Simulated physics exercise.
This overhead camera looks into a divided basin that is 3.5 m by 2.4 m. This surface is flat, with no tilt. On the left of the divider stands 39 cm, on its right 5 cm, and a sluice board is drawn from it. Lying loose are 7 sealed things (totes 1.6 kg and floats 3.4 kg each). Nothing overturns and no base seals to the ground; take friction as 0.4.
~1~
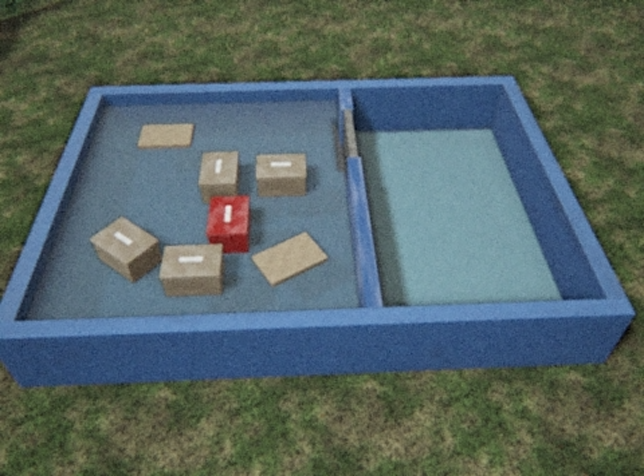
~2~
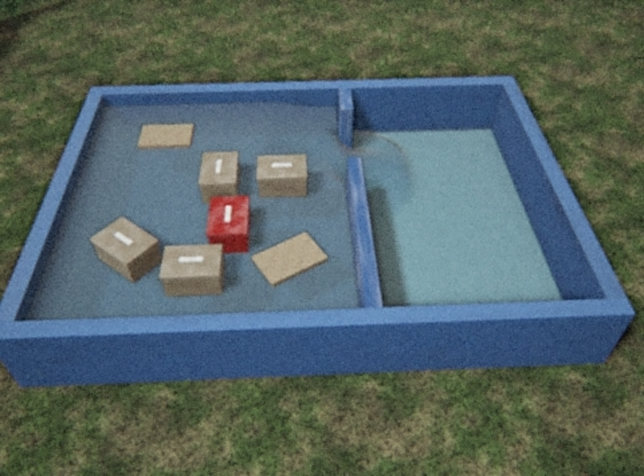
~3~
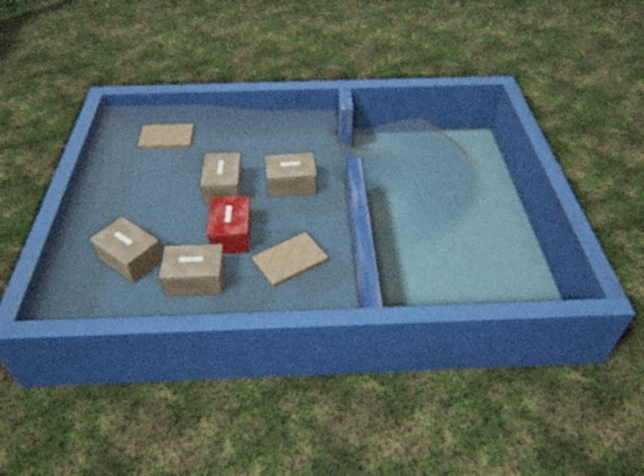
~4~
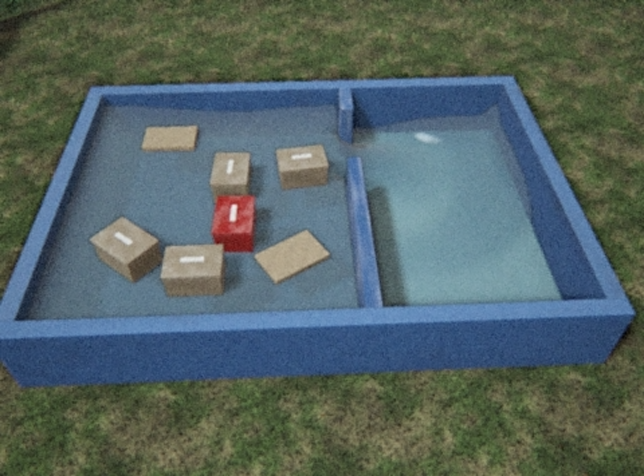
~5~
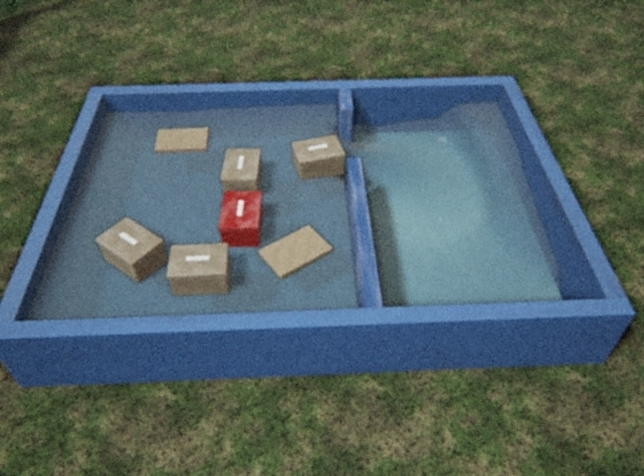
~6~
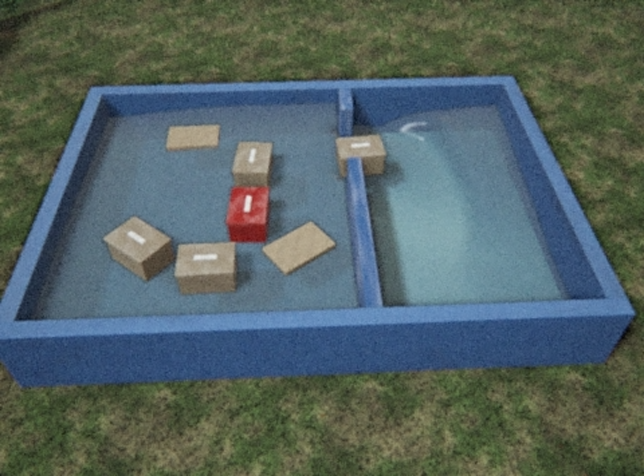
The clip opens on a blue basin split by a divider, with a red tote, several tan totes and two flat floats in the water on the left. Water pours through a gap into the right side, and the nearest tan tote drifts into the opening as the others shift slightly rightward.
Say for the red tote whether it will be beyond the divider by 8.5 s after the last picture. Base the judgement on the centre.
When the time is up, the red tote is not yet beyond.
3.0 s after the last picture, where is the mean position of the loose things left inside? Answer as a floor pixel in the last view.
I'd put it close to (297, 230) in the last view.
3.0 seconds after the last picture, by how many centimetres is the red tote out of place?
Close to 60 cm.
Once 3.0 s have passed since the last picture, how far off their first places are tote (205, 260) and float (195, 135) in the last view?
First 30 cm, then 60 cm.
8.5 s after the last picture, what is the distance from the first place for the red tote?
Distance: Near 60 cm.
Then, 0.6 s after the last picture the red tote is near (262, 196), 0.3 m from its start, afloat; 1 of 7 are over the mark; 7 afloat.
Then, 3.0 s after the last picture the red tote is near (287, 175), 0.6 m from its start, afloat; 2 of 7 are over the mark; 7 afloat.
Then, 5.5 s after the last picture the red tote is near (281, 177), 0.6 m from its start, afloat; 2 of 7 are over the mark; 7 afloat.
Then, 8.5 s after the last picture the red tote is near (284, 172), 0.7 m from its start, afloat; 2 of 7 are over the mark; 7 afloat.
